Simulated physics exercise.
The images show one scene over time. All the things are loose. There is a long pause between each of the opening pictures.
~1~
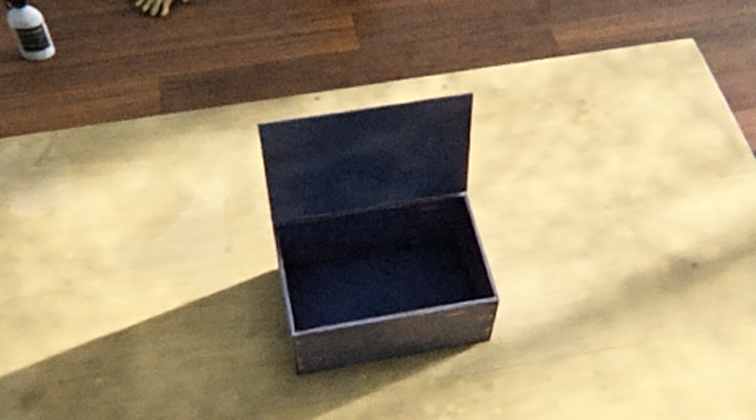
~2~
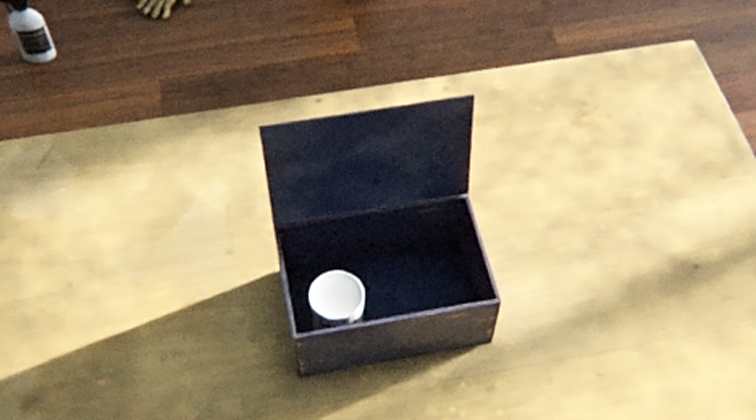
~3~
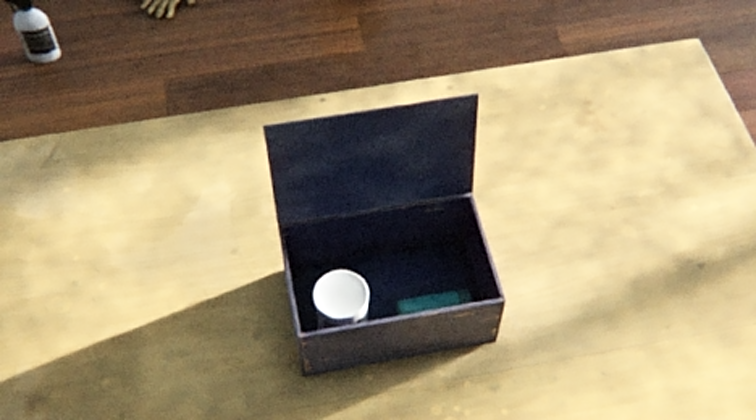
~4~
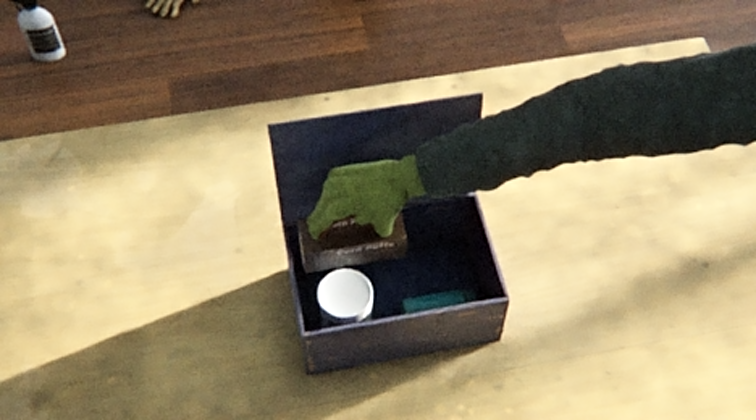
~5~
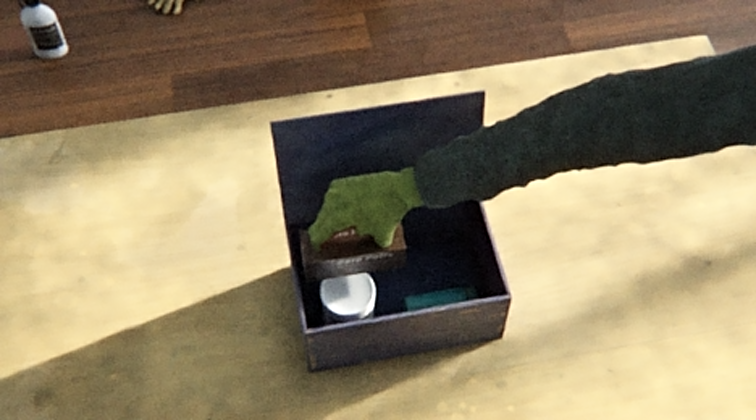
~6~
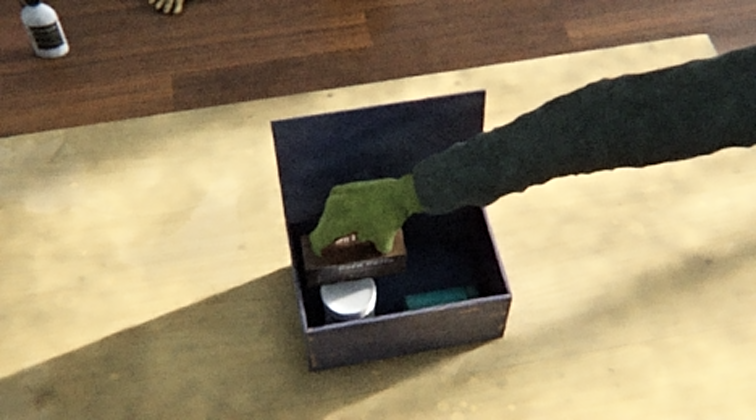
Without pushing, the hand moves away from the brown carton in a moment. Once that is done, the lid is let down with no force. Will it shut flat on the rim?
My guess: The lid reaches the rim.
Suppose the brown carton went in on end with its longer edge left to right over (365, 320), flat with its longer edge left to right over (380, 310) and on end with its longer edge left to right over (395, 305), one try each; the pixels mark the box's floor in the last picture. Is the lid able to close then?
So: First open, second shut tight, third shut tight.
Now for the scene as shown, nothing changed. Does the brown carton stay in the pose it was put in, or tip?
As it turns out, the brown carton changes its angle.
Then, 0.90 s past the last view, lid starting down; brown carton on its side near (351, 268).
Then, 1.60 s past the last view, lid 60° above the rim; brown carton on its side near (351, 268).
Then, 2.20 s past the last view, lid 18° above the rim; brown carton on its side near (351, 268).
Finally, lid shut; down or leaning hard in the box, brown carton; the other 2 still in place. Final places as the last picture's camera would see them, brown carton near (351, 268).
